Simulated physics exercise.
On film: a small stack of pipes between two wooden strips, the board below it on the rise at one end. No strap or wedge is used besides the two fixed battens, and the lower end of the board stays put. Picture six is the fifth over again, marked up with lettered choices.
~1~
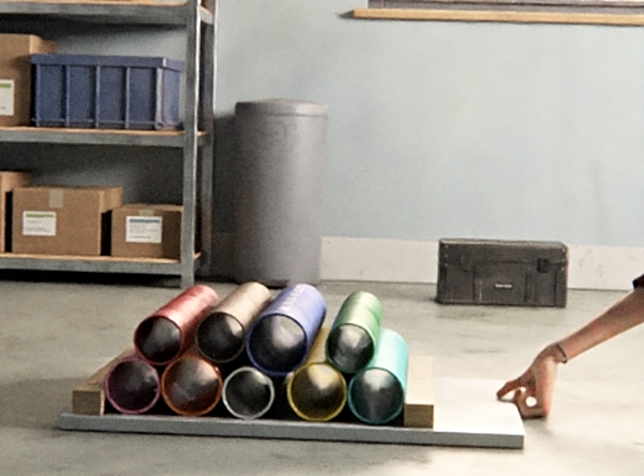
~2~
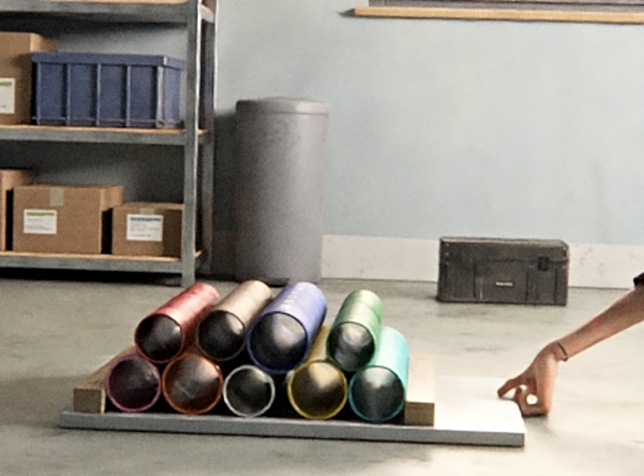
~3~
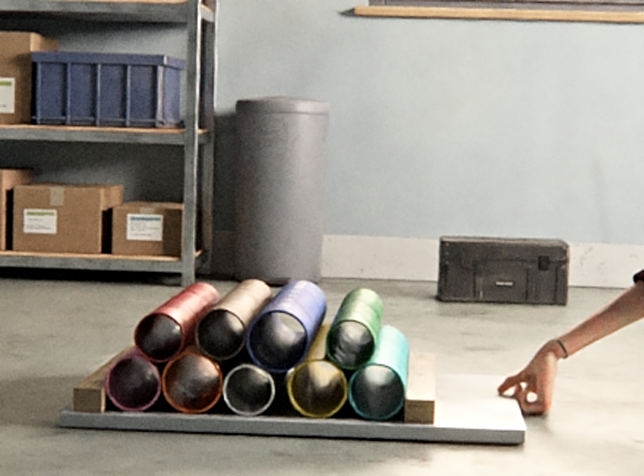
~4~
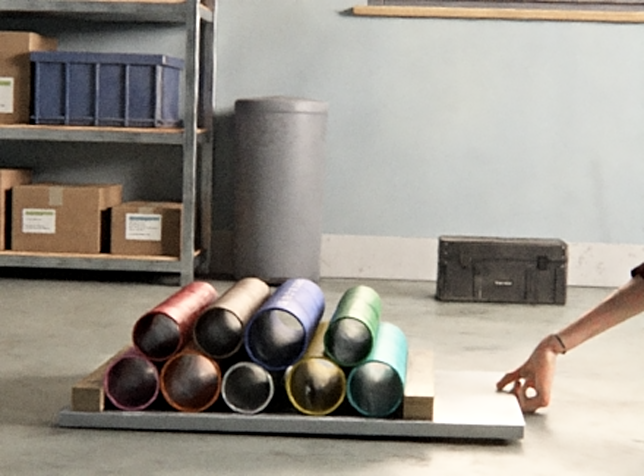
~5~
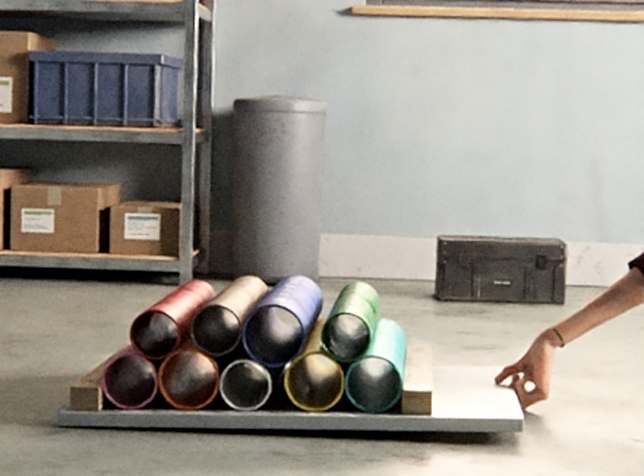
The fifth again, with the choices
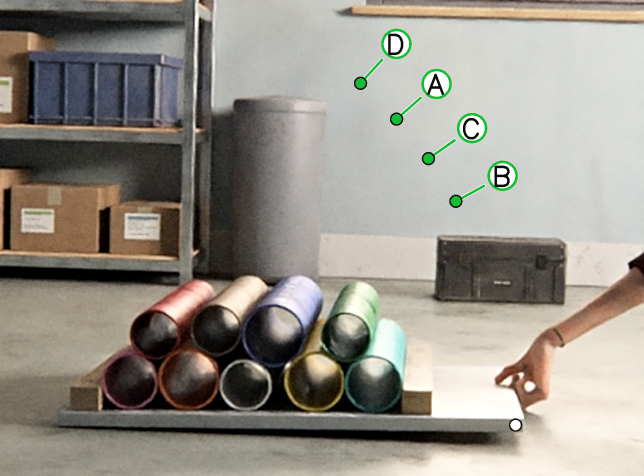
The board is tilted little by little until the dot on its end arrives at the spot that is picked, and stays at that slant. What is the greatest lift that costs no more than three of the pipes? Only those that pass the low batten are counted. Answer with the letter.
Raise it to B.
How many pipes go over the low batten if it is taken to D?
The count is four.
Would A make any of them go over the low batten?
At A: Yes.
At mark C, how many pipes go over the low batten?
The count is four.
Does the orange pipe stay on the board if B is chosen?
Yes, with B.
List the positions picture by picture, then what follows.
In the first frame, turquoise pipe (376, 396); blue pipe (277, 344); brown pipe (220, 337).
In the second frame, brown pipe (221, 335); red pipe (160, 338).
In the third frame, board (303, 388); turquoise pipe (377, 391); green pipe (351, 344); white pipe (249, 390).
In the fourth frame, board (302, 385); pink pipe (132, 383); orange pipe (191, 382).
In the fifth frame, board (301, 382); pink pipe (130, 381); orange pipe (189, 379).
On the marked copy, A at (397, 119); B at (456, 201); C at (429, 159); D at (361, 83); the white dot at (515, 425).
Following B. Soon after the start, board at 18°.
Later, board at 30°.
In the end, board at 30°, three over the low batten (blue, brown, red).
As for the rest, A four over the low batten (blue, brown, red, green); C four over the low batten (blue, brown, red, green); D four over the low batten (blue, brown, red, green).
